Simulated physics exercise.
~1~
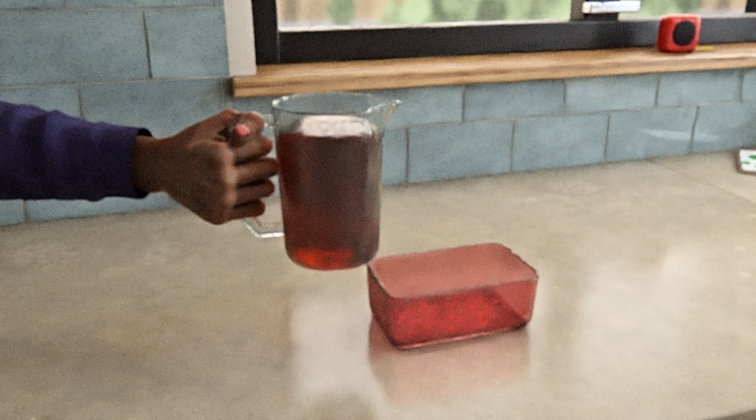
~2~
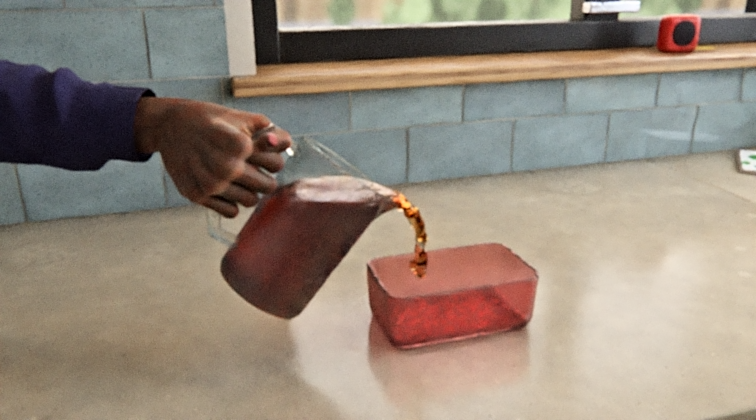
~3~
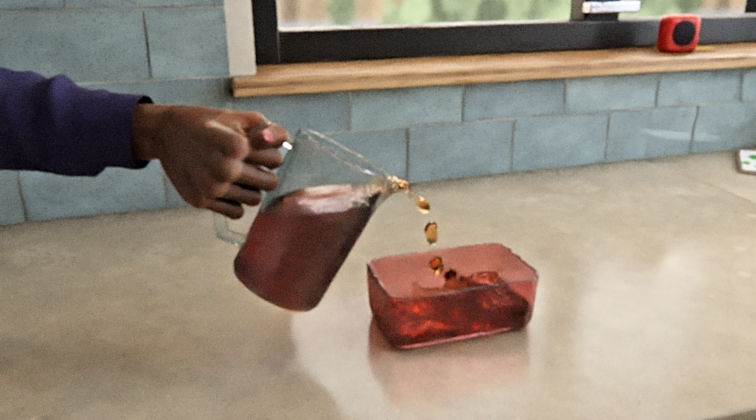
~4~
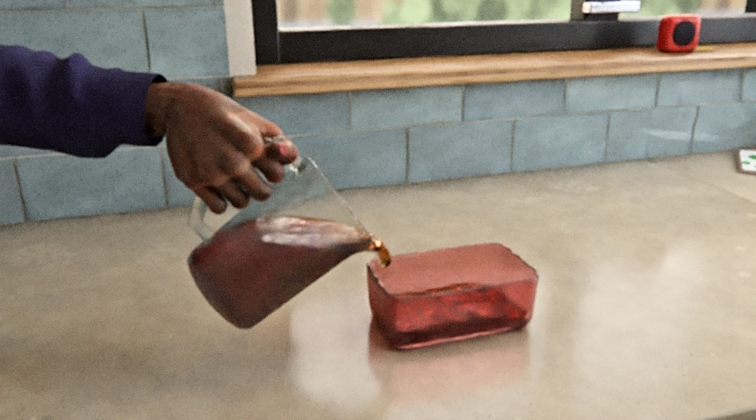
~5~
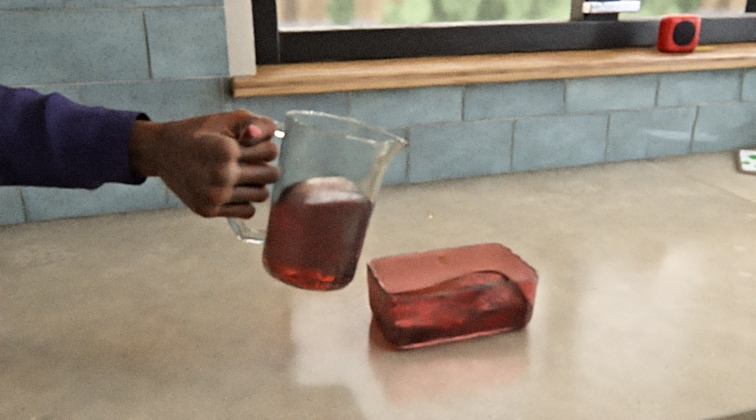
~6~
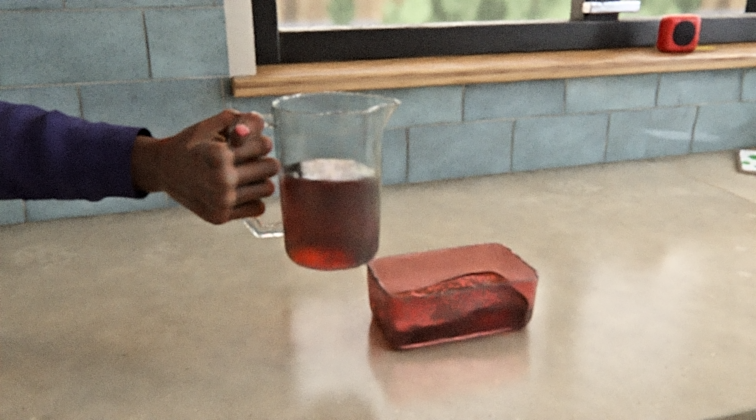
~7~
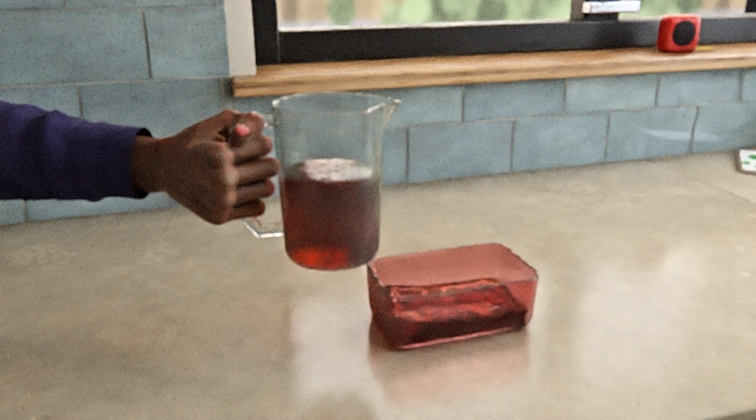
Kitchen counter by a window, a hand tilting a glass jug twice, pouring dark reddish liquid into a clear box, then holding it level.
